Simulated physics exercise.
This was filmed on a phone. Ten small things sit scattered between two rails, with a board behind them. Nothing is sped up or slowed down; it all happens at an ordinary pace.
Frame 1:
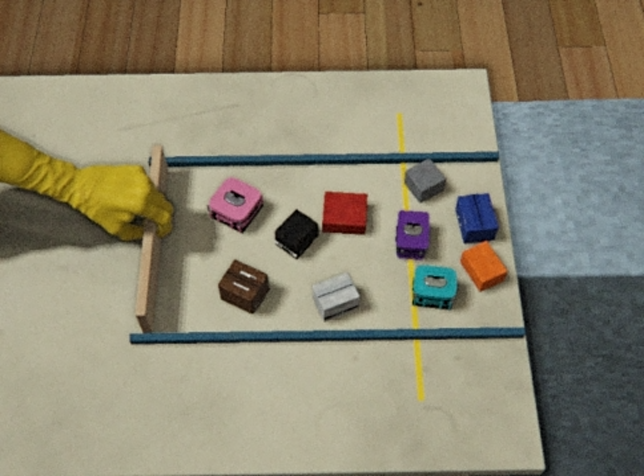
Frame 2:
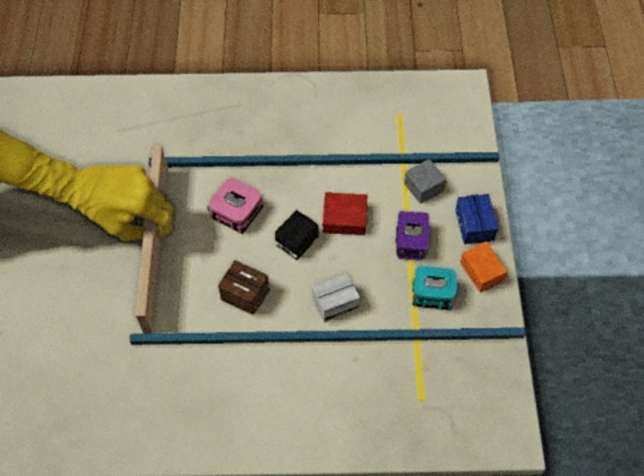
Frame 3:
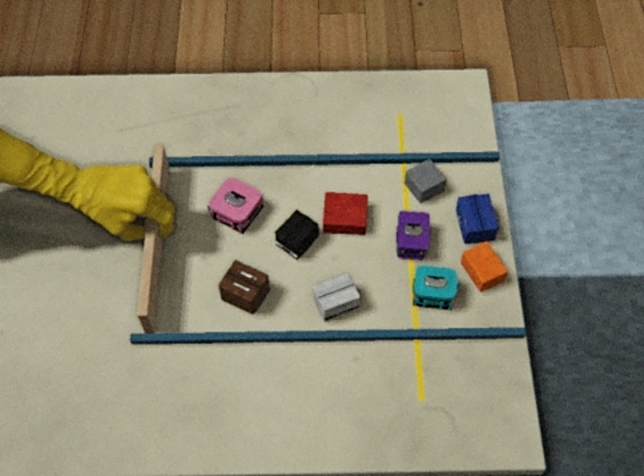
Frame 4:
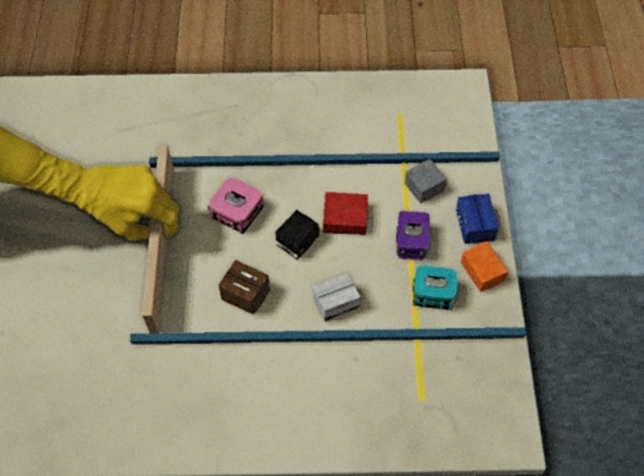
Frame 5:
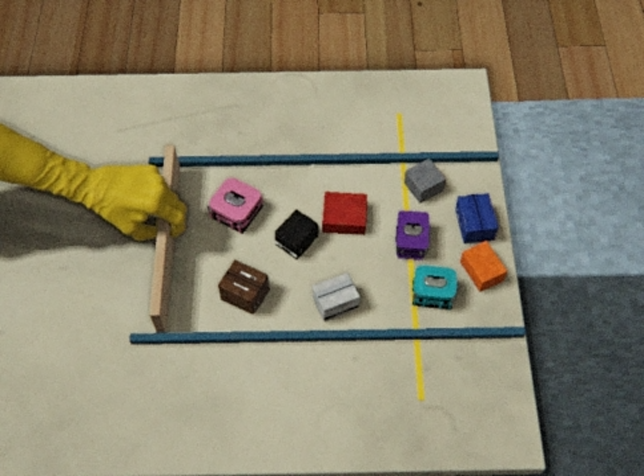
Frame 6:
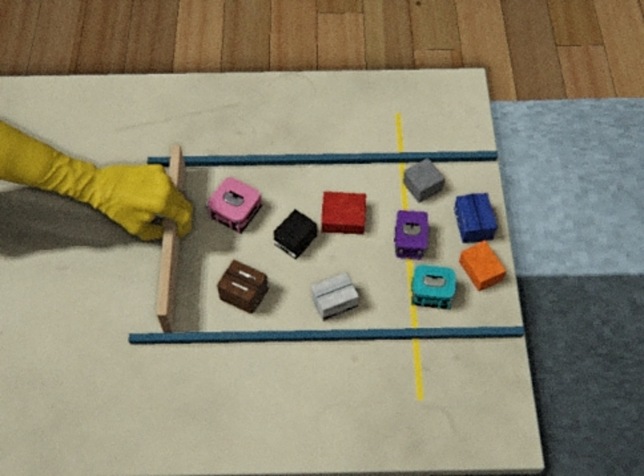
A yellow-gloved hand held a wooden board upright between two blue rails and slid it slightly to the right, while the ten small colourful blocks scattered in front of it stayed still.
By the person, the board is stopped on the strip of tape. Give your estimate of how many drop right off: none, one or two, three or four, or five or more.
My estimate: None.
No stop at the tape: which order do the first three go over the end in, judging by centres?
Order: Blue box, then orange block, then red block.
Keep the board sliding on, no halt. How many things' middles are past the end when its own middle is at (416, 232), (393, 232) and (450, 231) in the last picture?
1, 0 and 3.
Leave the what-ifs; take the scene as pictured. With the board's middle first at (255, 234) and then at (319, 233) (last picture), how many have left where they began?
Answer - first 2, then 6.
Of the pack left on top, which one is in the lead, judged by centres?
Result: Blue box.
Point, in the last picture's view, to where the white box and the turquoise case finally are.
The white box ends up near (429, 307), and the turquoise case near (471, 294).
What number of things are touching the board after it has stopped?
It ends up touching 4.
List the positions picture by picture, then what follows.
The first picture shows orange block (483, 266); blue box (476, 218); grey block (425, 181); board (153, 236); tape (409, 243).
The second picture shows blue box (476, 219); brown box (244, 288).
The third picture shows grey block (425, 181); red block (345, 213).
The fourth picture shows orange block (484, 267); white box (336, 297).
The fifth picture shows blue box (476, 219); black box (297, 234).
The sixth picture shows orange block (482, 266); blue box (475, 218); grey block (423, 181); board (172, 236); tape (408, 243).
A little later, none off yet; orange block at rest near (482, 266); blue box at rest near (475, 218); grey block at rest near (423, 181).
Next, none off yet; orange block at rest near (483, 268); blue box moving near (478, 218); grey block moving near (432, 177).
When it is over, the number that fall off is zero.
